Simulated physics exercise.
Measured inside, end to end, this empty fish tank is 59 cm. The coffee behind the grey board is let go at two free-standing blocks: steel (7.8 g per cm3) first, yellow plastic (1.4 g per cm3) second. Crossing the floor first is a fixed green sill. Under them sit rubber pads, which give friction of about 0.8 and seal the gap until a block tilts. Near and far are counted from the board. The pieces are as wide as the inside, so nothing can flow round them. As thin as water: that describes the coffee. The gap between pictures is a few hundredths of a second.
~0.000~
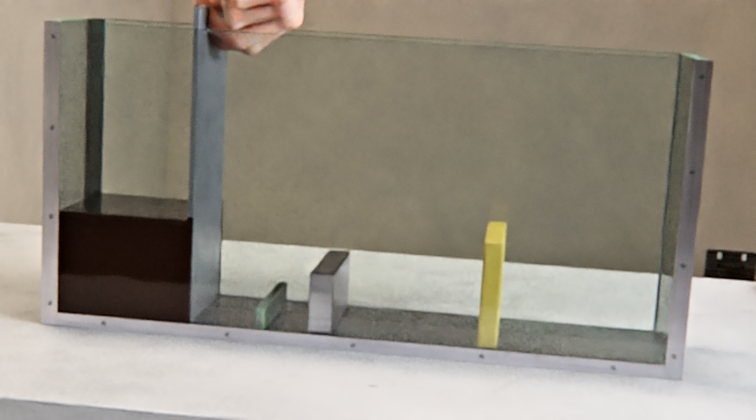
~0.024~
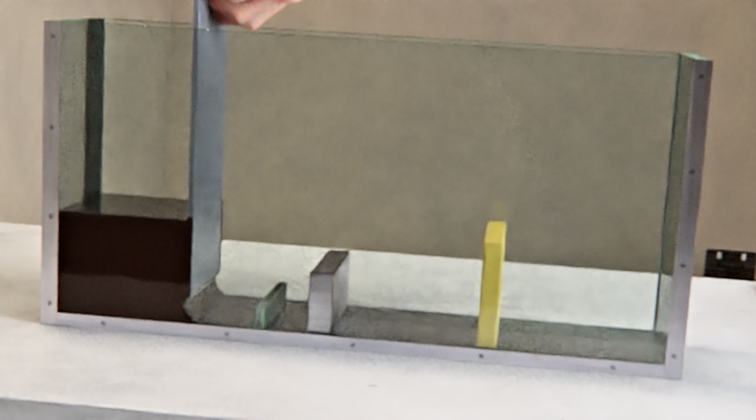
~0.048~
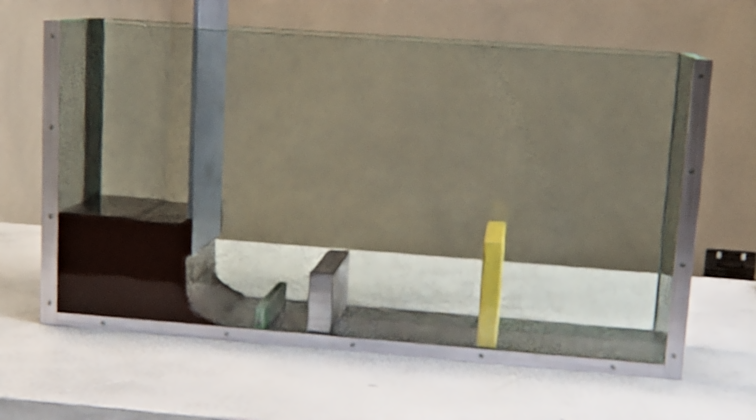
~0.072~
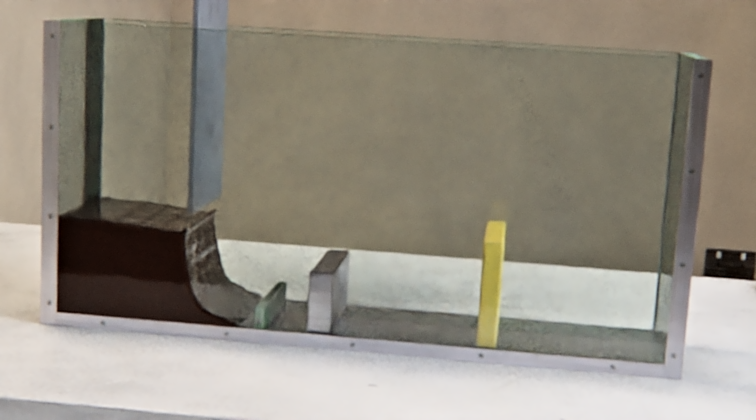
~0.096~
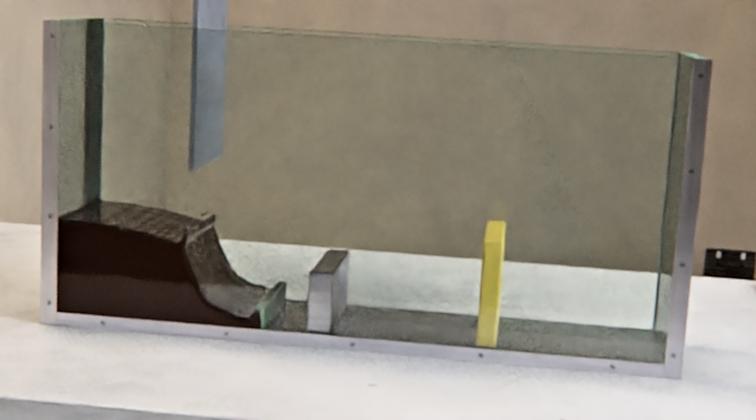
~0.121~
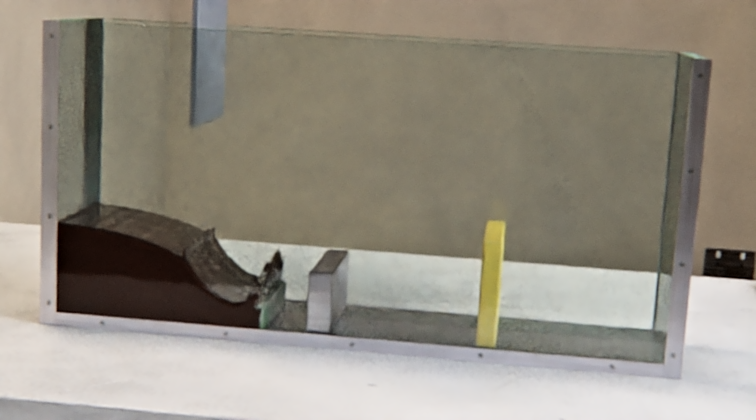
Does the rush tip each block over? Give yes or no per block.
Near block - no, far block - yes.
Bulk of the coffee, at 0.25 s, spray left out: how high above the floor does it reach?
About 11.5 cm.
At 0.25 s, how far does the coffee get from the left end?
Roughly 32 cm out.
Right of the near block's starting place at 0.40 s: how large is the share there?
It comes to around 12 in a hundred.
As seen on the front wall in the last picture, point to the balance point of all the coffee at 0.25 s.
Roughly at pixel (180, 288).
By 0.25 s the front has run 31 cm from the left wall, the near block is upright and the far block is upright.
By 0.40 s the near block is upright and the far block leans 4°.
By 0.65 s the near block is upright and the far block leans 47°.
At rest the near block is upright and the far block lies flat; 2 per cent of the coffee is past where the far block first stood.
